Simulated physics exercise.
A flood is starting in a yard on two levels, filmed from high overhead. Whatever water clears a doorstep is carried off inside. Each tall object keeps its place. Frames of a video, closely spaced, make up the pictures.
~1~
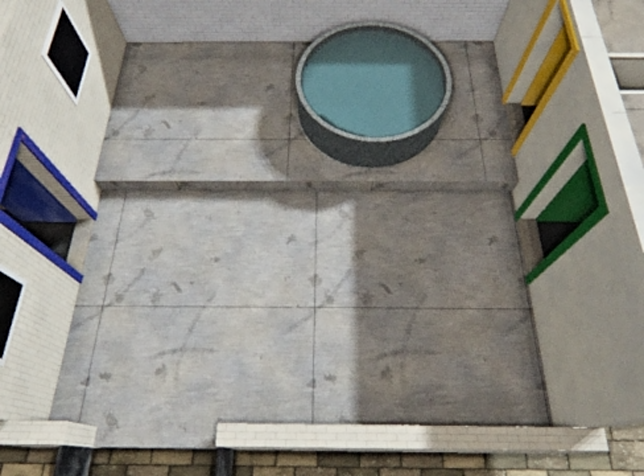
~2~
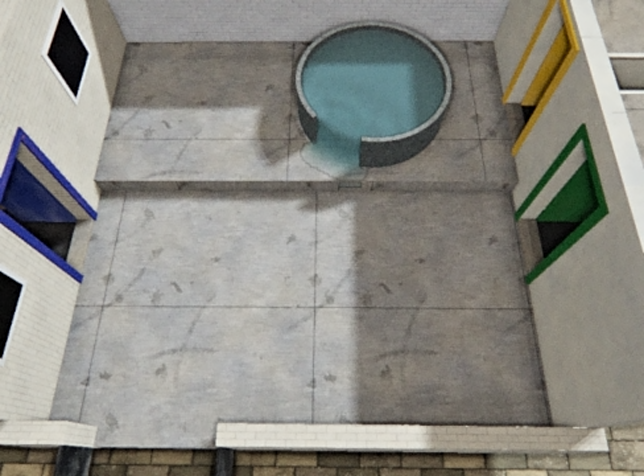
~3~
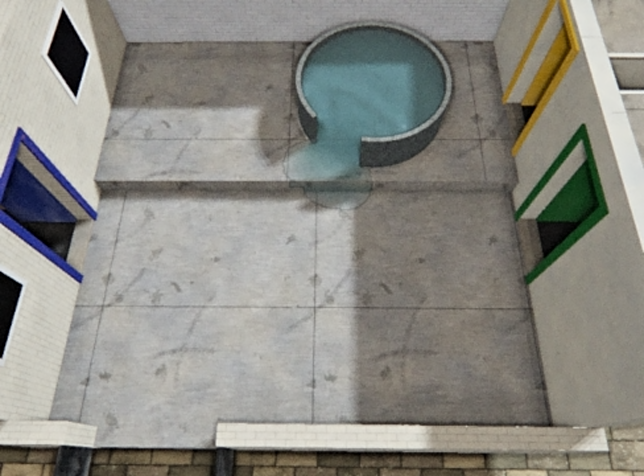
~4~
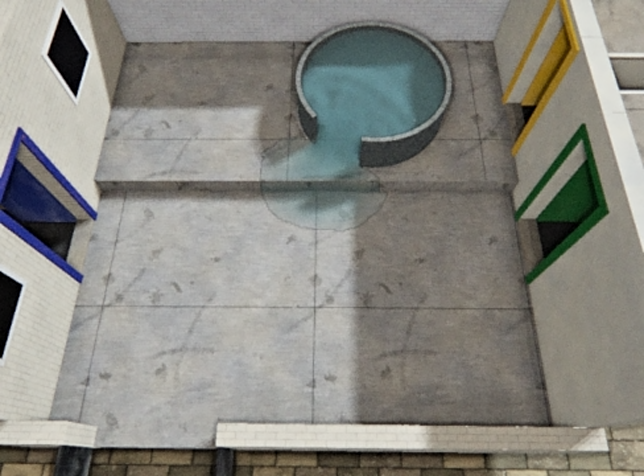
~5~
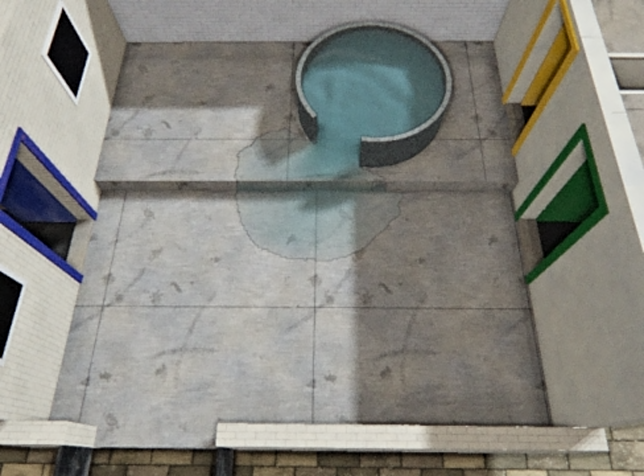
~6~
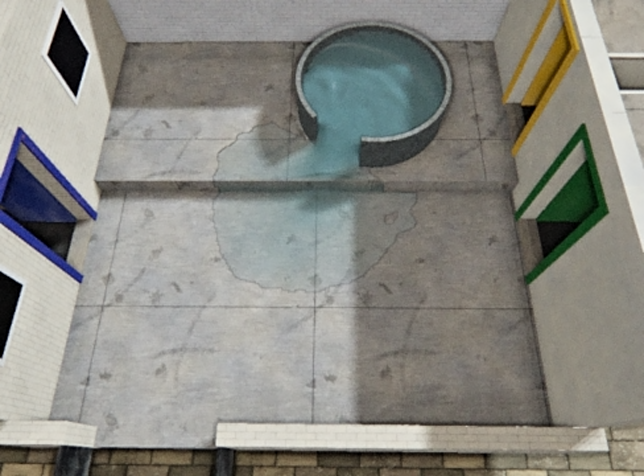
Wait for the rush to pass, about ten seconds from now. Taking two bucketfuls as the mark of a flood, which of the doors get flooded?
The blue door gets flooded, the yellow door stays below the mark, the green door stays below the mark.
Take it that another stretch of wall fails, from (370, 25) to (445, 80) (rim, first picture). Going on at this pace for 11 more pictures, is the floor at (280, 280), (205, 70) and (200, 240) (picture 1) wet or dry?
In the order given: Untouched, swamped and untouched.
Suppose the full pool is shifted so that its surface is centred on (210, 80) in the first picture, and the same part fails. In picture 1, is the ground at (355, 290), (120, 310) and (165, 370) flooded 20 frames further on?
Point by point: Still bare; swamped; swamped.
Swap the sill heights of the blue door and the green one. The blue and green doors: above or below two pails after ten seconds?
Expect the blue door to be one that stays in check and the green door one that stays in check.
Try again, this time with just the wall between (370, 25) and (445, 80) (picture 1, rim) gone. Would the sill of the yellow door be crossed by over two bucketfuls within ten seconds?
Well, the yellow door simply overshoots.
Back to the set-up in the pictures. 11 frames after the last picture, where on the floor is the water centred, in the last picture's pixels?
It is near (327, 164).
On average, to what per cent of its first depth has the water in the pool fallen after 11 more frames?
About 62 %.
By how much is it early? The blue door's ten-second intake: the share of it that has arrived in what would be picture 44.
I make it 65 per cent.
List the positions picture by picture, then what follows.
Still water in the round pool at (373, 82), in the first frame.
Water pours out at (336, 147) and has run to (358, 177), in the second frame.
Water pours out at (336, 149) and has run to (291, 174), in the third frame.
The front is at (276, 207), out from the gap at (336, 149), in the fourth frame.
The front is at (266, 243), out from the gap at (336, 148), in the fifth frame.
The front is at (239, 269), out from the gap at (336, 148), in the sixth frame.
A moment on, water covers 30 % of the floor; the blue door not reached, the yellow door not reached, the green door not reached.
Next, water covers 50 % of the floor; the blue door wet at the sill, nothing in, the yellow door not reached, the green door not reached.
Then, water covers 50 % of the floor; the blue door under two buckets in, the yellow door not reached, the green door not reached.
Later, water covers 55 % of the floor; the blue door over two buckets in, the yellow door not reached, the green door wet at the sill, nothing in.
In the end, water covers 65 % of the floor; the blue door over two buckets in, the yellow door not reached, the green door wet at the sill, nothing in.
